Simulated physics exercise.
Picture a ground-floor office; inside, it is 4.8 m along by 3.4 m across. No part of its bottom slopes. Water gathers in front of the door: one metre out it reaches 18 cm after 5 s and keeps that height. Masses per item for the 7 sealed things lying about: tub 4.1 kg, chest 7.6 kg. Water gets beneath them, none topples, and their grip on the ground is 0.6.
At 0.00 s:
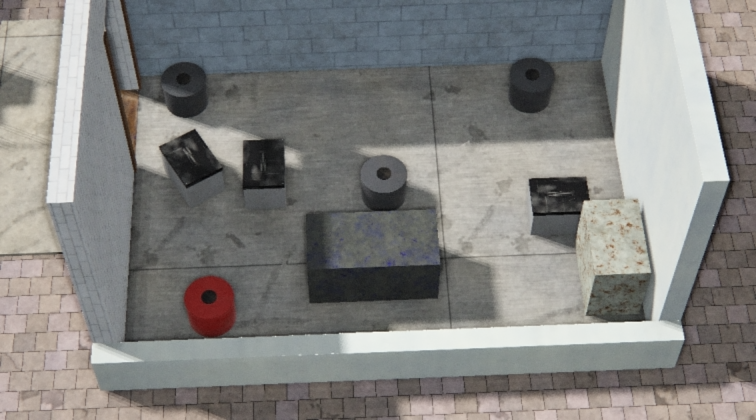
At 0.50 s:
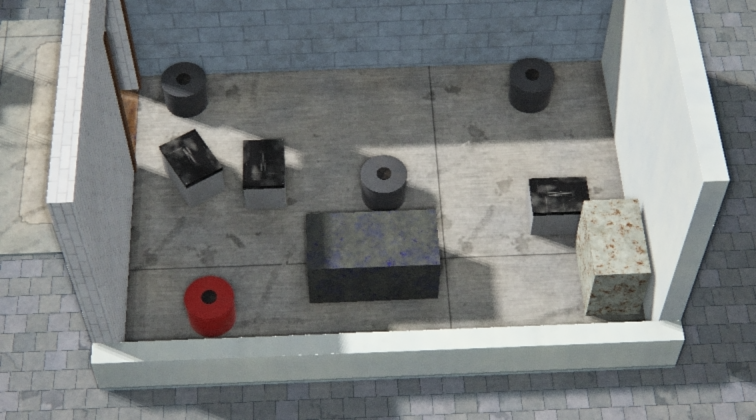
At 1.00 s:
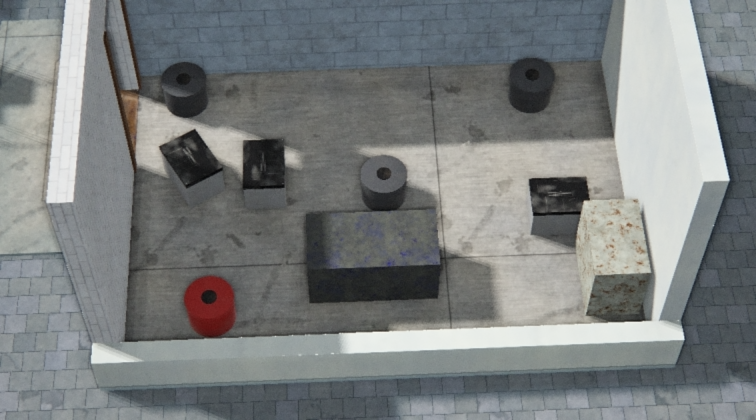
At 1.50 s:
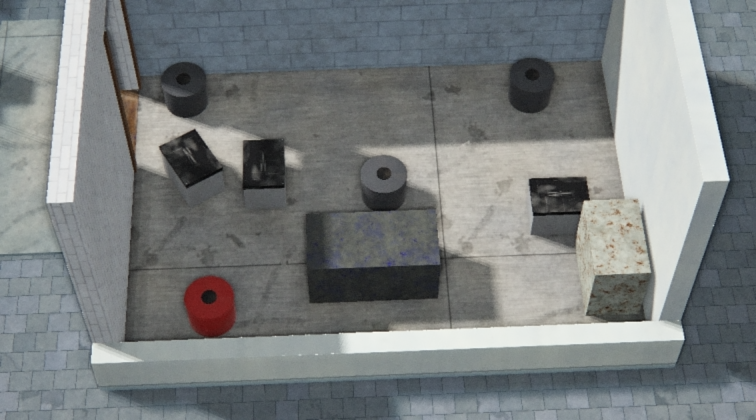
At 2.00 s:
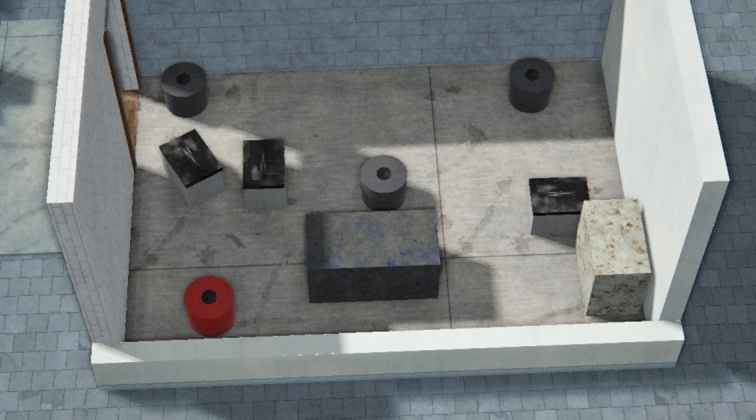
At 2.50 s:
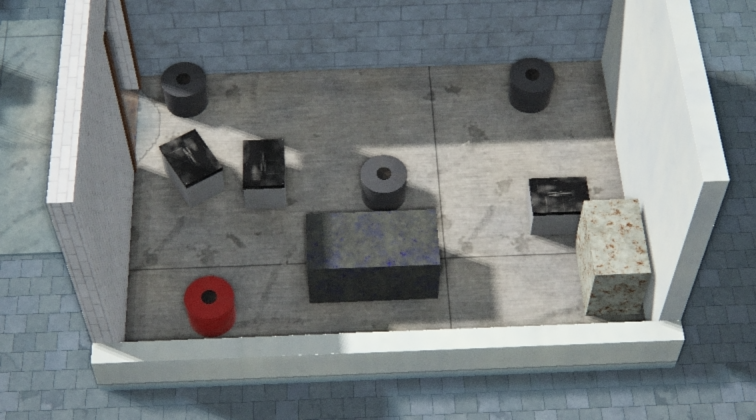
Ground-floor office seen from above, with a red tub, grey tubs and blocks staying still as a little water appears by the door.
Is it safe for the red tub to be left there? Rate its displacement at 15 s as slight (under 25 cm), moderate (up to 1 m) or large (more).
Moderate.
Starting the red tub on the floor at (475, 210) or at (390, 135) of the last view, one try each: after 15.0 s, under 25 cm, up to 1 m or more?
Taking them in order, it is swept well off and then it is swept well off.
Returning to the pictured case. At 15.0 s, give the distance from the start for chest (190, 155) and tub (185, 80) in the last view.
One is off by 50 cm, the other by 400 cm, in the order asked.
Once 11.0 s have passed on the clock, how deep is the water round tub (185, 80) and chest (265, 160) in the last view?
Around 11 cm and 5 cm.
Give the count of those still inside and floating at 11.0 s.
At that moment it comes to 5.
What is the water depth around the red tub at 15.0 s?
Roughly 7 cm deep.
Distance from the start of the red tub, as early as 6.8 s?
Close to 0 cm.
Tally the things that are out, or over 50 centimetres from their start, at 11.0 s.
I count 5 of them.
After 3.5 s the red tub is near (209, 297), 0.0 m from its start, aground; 0 afloat.
After 6.8 s the red tub is near (209, 297), 0.0 m from its start, aground; 1 afloat.
After 11.0 s the red tub is near (209, 297), 0.0 m from its start, aground; 5 afloat.
After 15.0 s the red tub is near (147, 258), 0.7 m from its start, afloat; 7 afloat.
